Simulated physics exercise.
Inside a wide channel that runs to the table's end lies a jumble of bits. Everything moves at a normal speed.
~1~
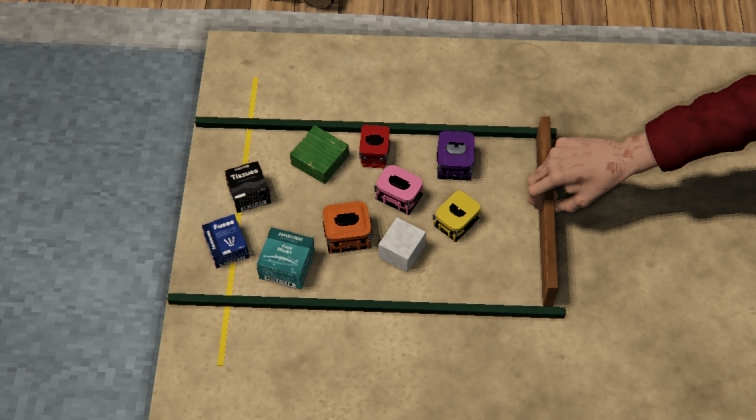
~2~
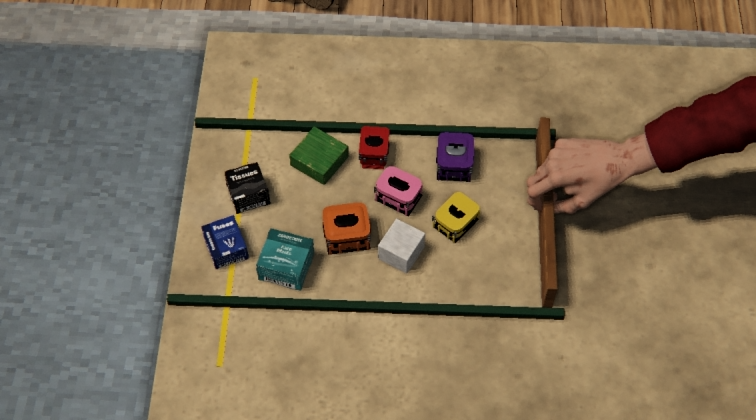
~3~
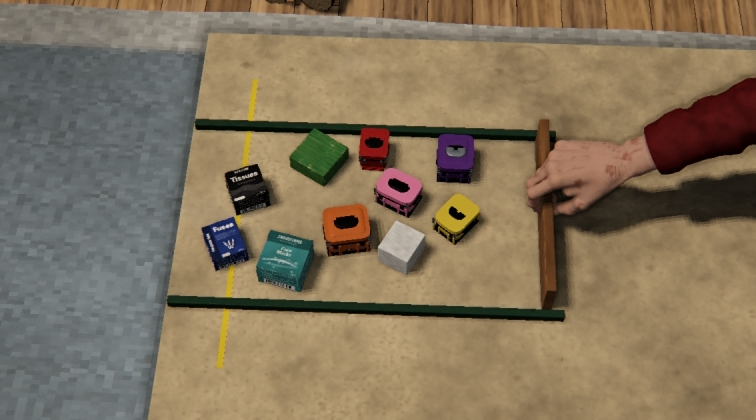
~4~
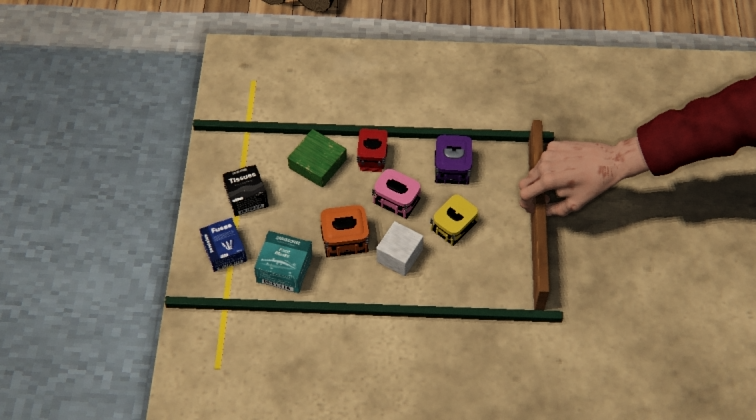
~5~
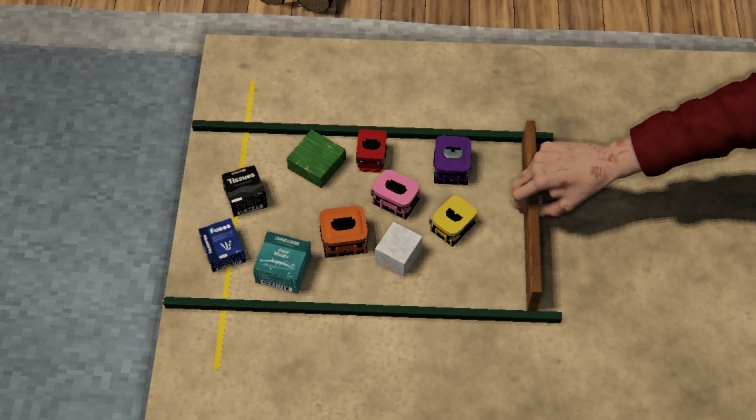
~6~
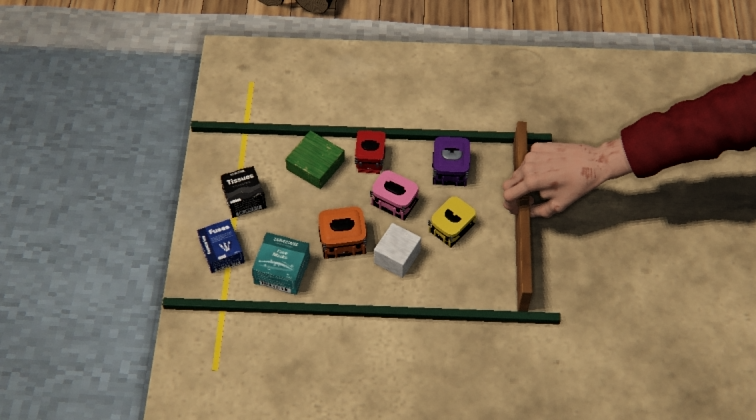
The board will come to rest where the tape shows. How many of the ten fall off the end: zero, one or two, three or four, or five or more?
All but three or four remain.
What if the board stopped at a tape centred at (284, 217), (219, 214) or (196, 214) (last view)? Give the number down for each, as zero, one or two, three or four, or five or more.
Lab note - count per position: None at all; five or more; five or over.
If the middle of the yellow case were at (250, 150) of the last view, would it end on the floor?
From that start the object does not stay.
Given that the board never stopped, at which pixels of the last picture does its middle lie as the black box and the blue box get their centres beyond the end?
Roughly (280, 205); for the second one, roughly (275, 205).
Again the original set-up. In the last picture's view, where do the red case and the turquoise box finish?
Looks like one lands around (193, 143), and the other around (169, 263).
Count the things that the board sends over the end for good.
That totals 3.
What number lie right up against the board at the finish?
Well, it touches 3.
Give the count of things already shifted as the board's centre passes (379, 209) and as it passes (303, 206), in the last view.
7 and 10.
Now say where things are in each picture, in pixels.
The first frame shows blue box (225, 241); black box (248, 187); turquoise box (286, 258); board (547, 209); tape (240, 210).
The second frame shows black box (247, 188); red case (374, 148).
The third frame shows turquoise box (286, 261); board (545, 212).
The fourth frame shows blue box (223, 245); pink case (397, 193).
The fifth frame shows black box (244, 191); purple case (452, 160).
The sixth frame shows blue box (221, 246); black box (243, 192); turquoise box (281, 263); board (522, 214); tape (235, 215).
A little later, none off yet; blue box at rest near (221, 246); black box at rest near (243, 192); turquoise box at rest near (281, 263).
Next, none off yet; blue box moving near (215, 247); black box shifted about its own width near (222, 203); turquoise box shifted a little near (259, 267).
When it is over, the number that fall off is three or four; down, green block, black box and blue box.
